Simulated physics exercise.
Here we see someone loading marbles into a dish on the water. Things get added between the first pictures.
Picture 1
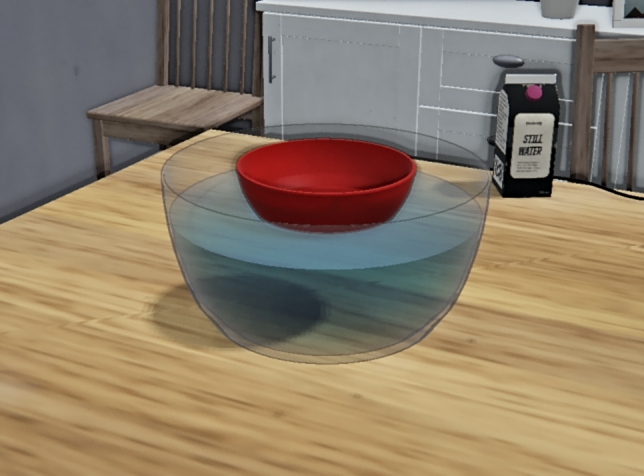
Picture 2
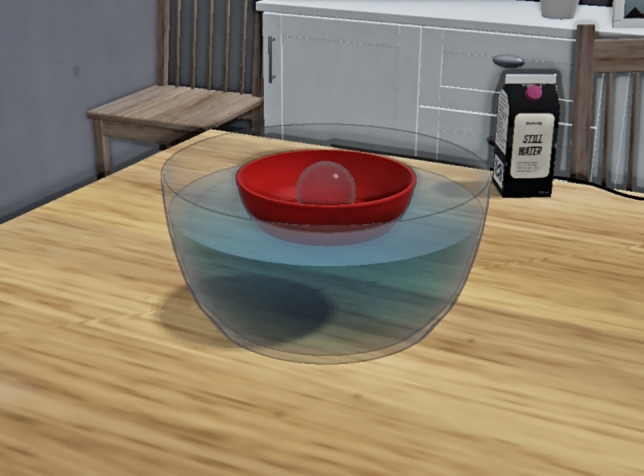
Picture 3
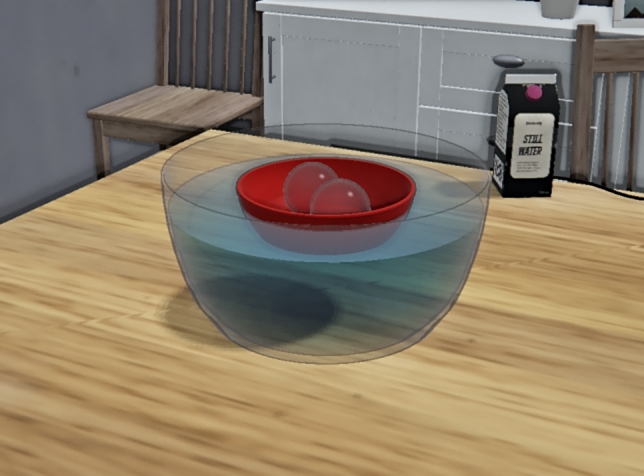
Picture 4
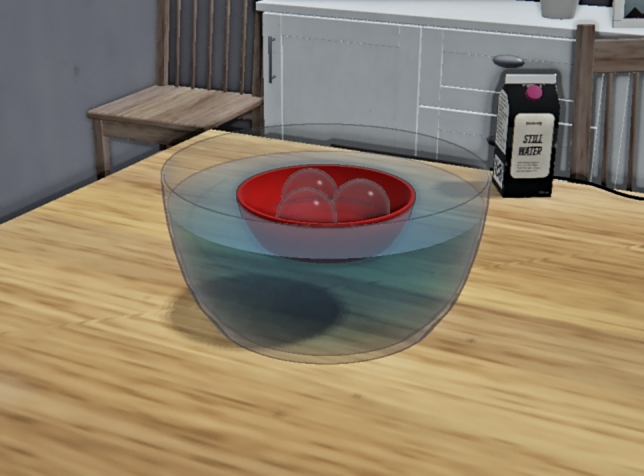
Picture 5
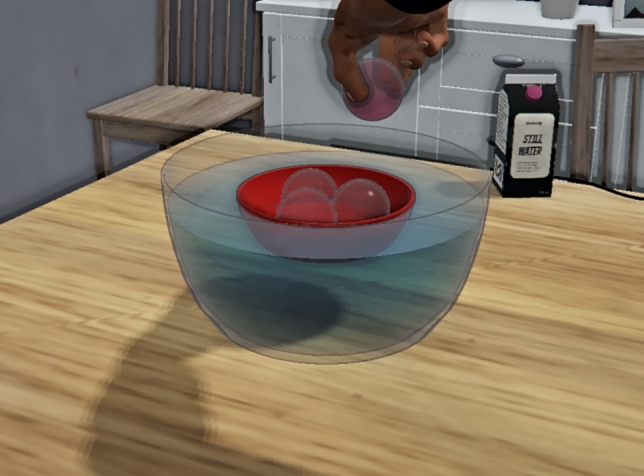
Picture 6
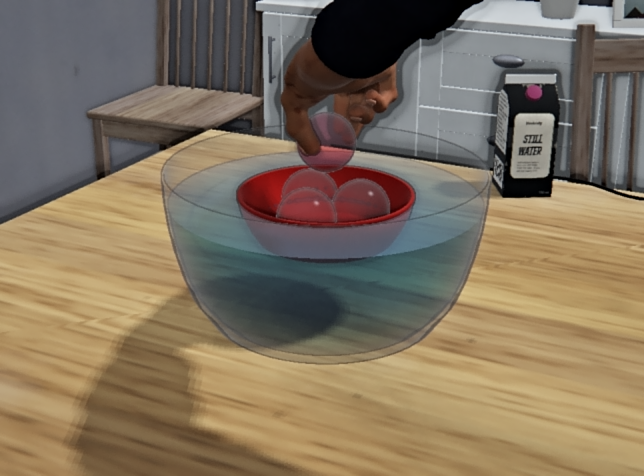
A red dish floating in water sinks lower with three glass marbles as a hand lowers another.
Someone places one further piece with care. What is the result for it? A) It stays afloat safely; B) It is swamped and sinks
It is swamped and sinks (B).
Shortly, the glass marble is in and the dish dips.
Then, water pours in over its edge.
At the finish, the dish lies on the bottom with its load.
